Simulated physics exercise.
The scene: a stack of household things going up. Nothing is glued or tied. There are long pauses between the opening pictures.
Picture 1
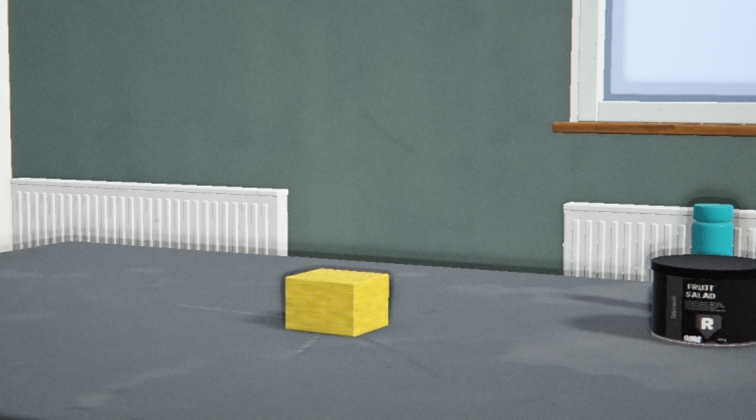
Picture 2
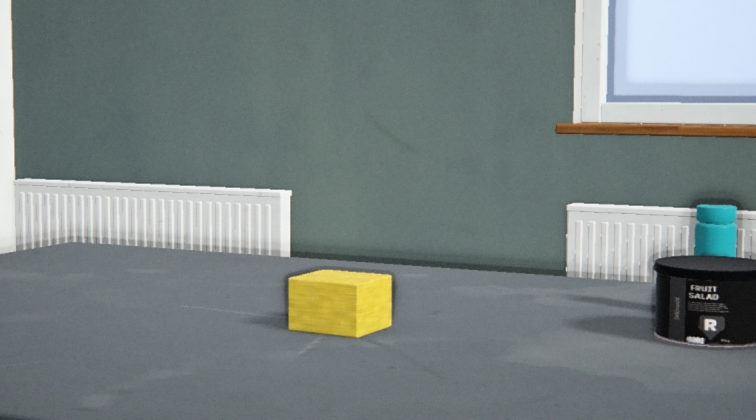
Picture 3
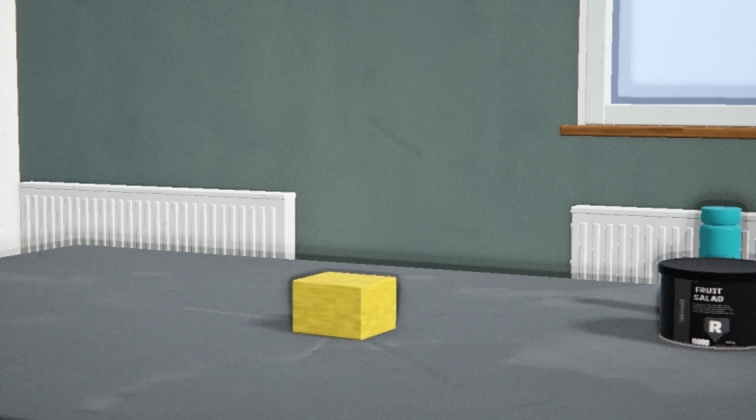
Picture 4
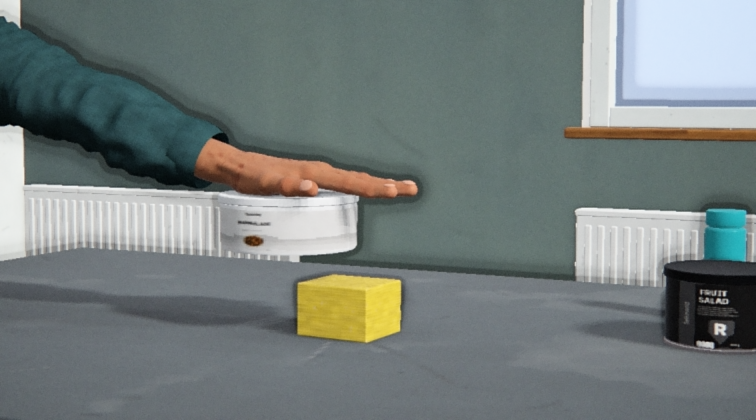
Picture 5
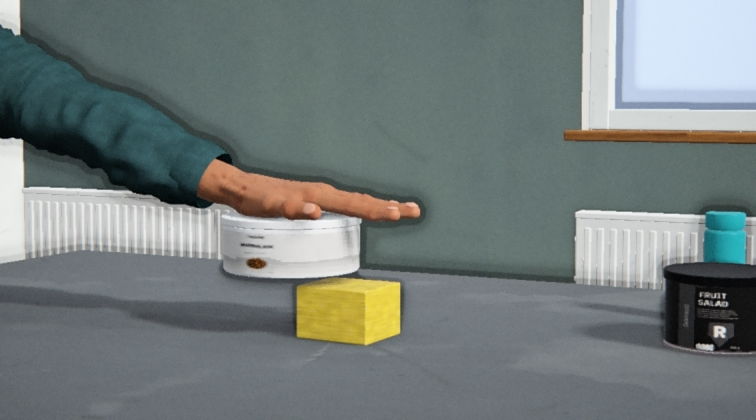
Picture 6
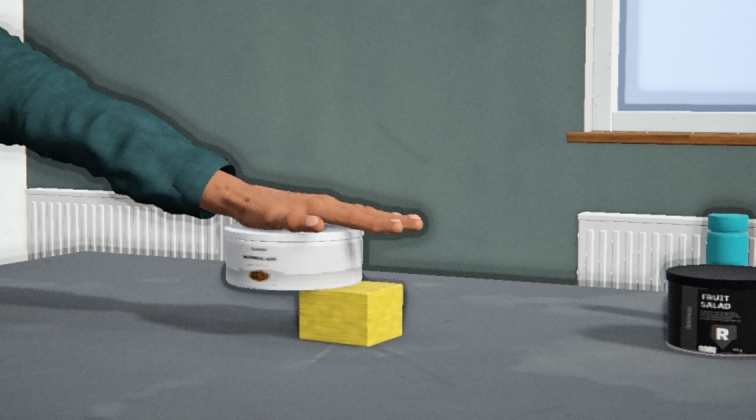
To begin with, a yellow block sits on a grey surface, with a black tub and a teal container to its right, and almost nothing moves. Then an arm in a dark green sleeve appears from the left, its flat hand above a white tub, and both lower beside the block.
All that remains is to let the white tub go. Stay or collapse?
As it turns out, it loses its balance.
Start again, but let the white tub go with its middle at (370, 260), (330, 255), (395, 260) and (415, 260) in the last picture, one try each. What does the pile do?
In the first case it holds; in the second case it stays up; in the third case it gives way; in the fourth case it gives way.
Then, 0.20 s later than the last frame, white tub tilted by 23° near (287, 265).
Then, 0.80 s later than the last frame, white tub tilted by 33° near (284, 272).
Then, 1.60 s later than the last frame, white tub tilted by 32° near (282, 272).
Then, 2.60 s later than the last frame, white tub tilted by 31° near (280, 273).
When it is over, left askew, white tub; the other 3 as before. End places, in pixels of the last picture, white tub near (279, 273). The pile comes apart.
